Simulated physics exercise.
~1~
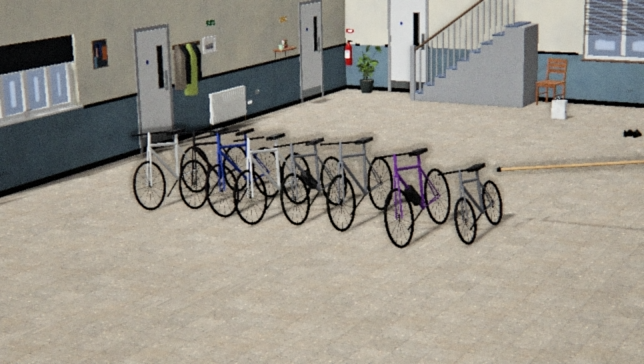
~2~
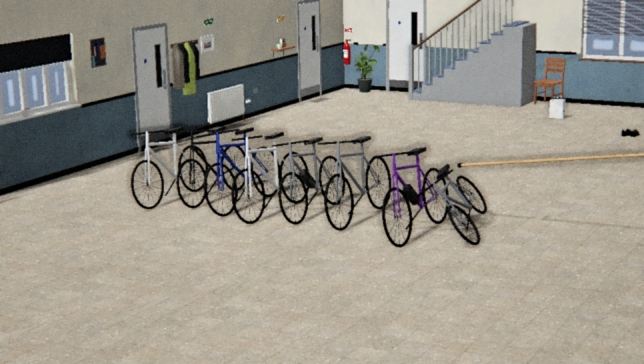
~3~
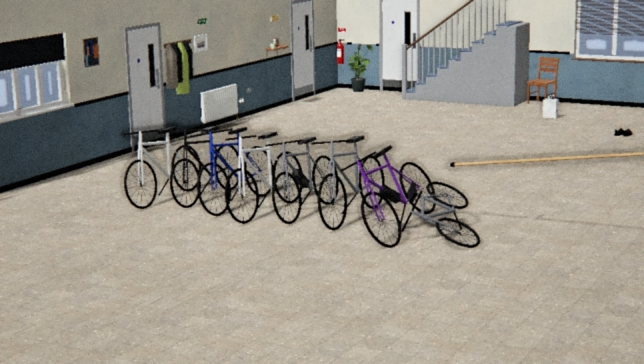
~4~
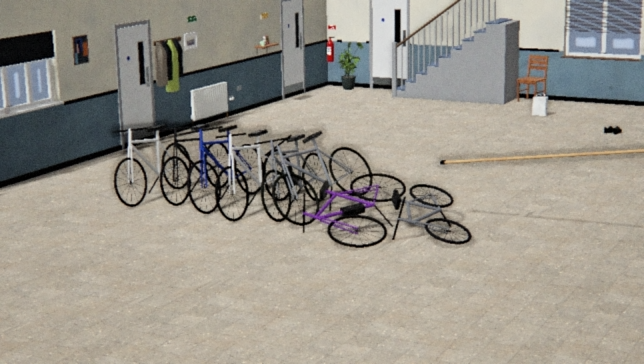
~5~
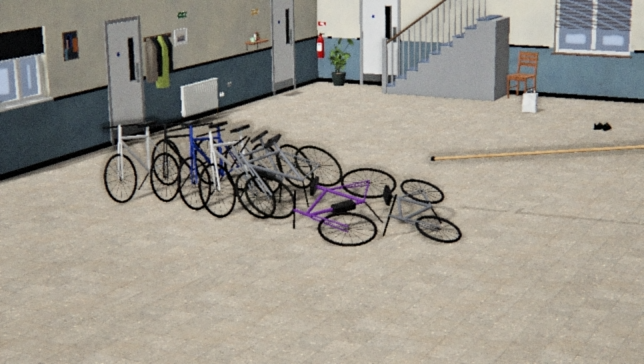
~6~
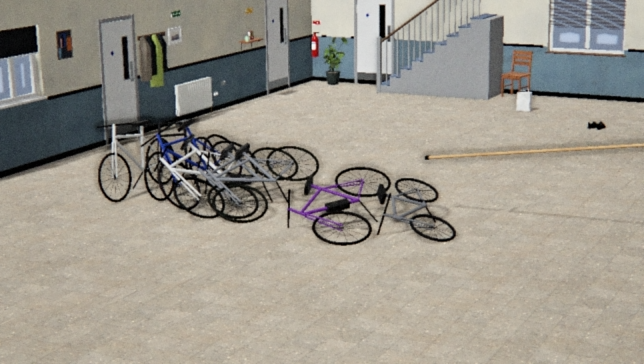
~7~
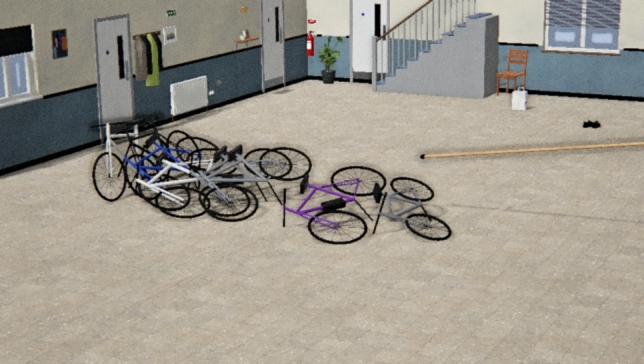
In this clip, a row of parked bicycles stands in a large tiled room with a staircase, and the one at the right end tips over, followed by the purple one. The fall spreads leftward through the blue one, leaving only the leftmost bicycle upright beside the heap.
